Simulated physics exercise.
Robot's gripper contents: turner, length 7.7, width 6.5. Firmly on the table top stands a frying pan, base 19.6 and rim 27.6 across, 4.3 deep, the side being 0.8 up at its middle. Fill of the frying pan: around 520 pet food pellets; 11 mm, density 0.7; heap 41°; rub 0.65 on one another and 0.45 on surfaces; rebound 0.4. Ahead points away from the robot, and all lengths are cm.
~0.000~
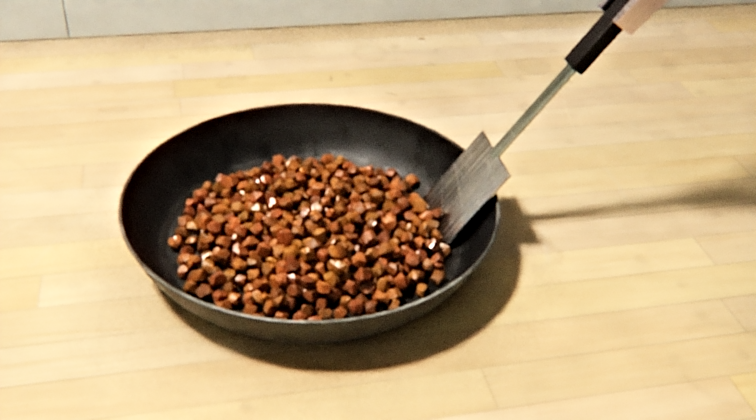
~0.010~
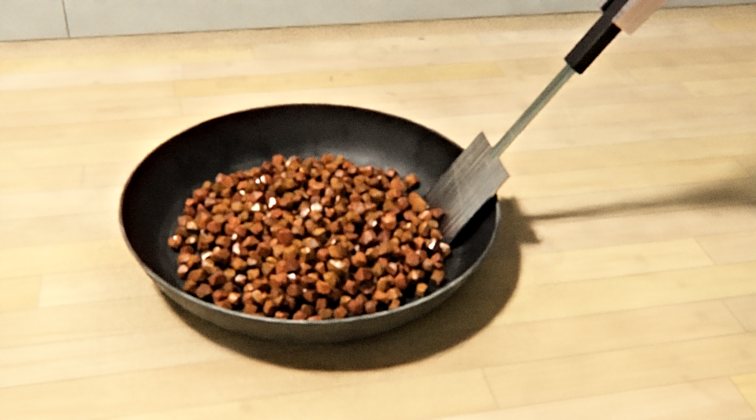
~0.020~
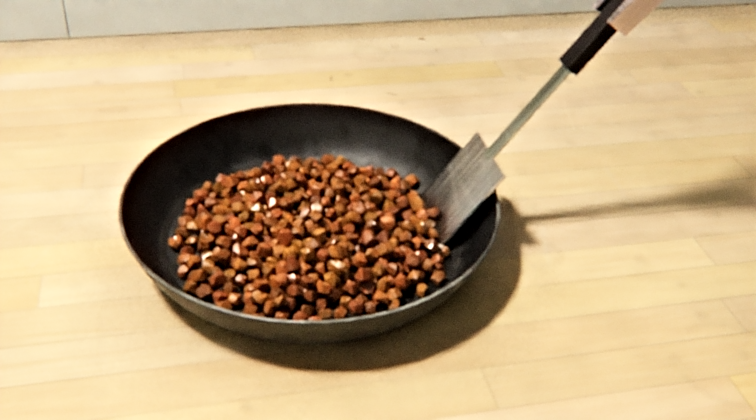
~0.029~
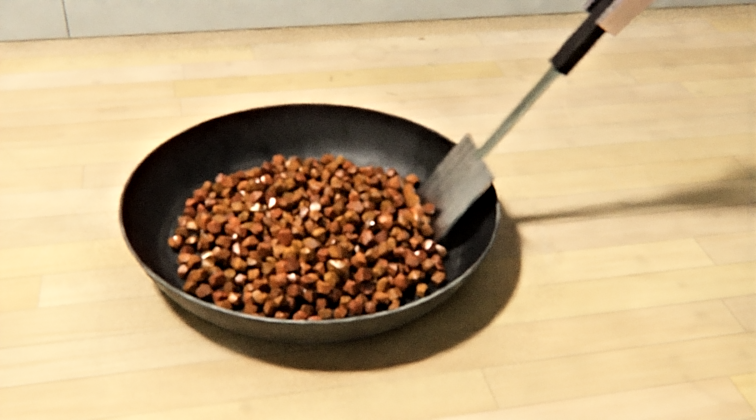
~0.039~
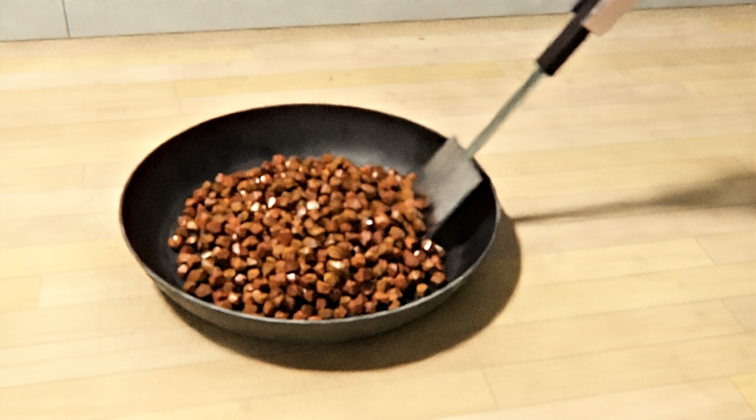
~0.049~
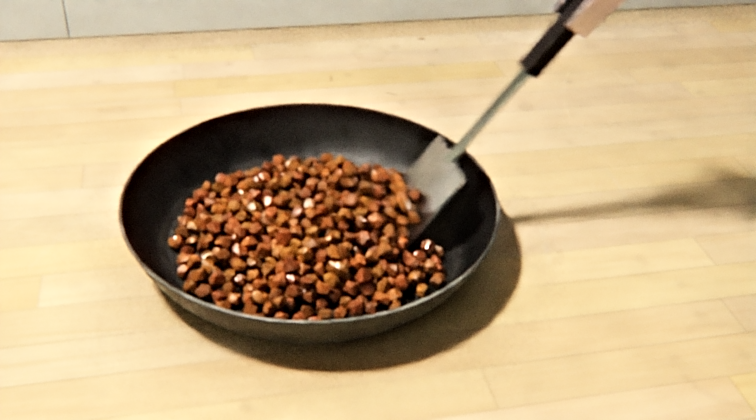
A metal turner with a black handle slid a short way left inside a dark frying pan, nudging the right edge of a heap of small reddish-brown pellets, while the pan stayed still on the wooden table.
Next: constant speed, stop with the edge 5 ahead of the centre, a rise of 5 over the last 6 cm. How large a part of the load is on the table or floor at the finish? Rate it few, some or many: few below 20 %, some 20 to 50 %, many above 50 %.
Few, below 20 %.
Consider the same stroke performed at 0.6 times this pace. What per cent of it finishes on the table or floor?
Around 5 percent would finish on the table or floor.
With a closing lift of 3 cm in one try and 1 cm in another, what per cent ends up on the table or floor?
Try one gives about 10 in a hundred, try two about 5 in a hundred.
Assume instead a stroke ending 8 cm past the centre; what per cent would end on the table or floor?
Estimate: Approx. 15 %.
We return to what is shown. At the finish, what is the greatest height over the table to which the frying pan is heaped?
4.5 cm.
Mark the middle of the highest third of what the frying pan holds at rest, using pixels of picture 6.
(203, 229).
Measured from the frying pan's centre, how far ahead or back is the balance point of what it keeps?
About 4.0 centimetres ahead.
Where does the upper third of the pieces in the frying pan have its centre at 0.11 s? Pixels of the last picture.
I'd say close to (291, 205).
After 0.08 s, sloping 54°, highest piece 6 above the table; 520 in the frying pan.
After 0.11 s, sloping 54°, highest piece 8 above the table; 520 in the frying pan.
After 0.32 s, sloping 54°, highest piece 9 above the table; 451 in the frying pan, 48 on the table or floor, 21 on the blade or in flight.
After 1.37 s, sloping 54°, highest piece 4 above the table; 451 in the frying pan, 69 on the table or floor.
In the end, 451 in the frying pan, 69 on the table or floor. That is 13 % on the table or floor.
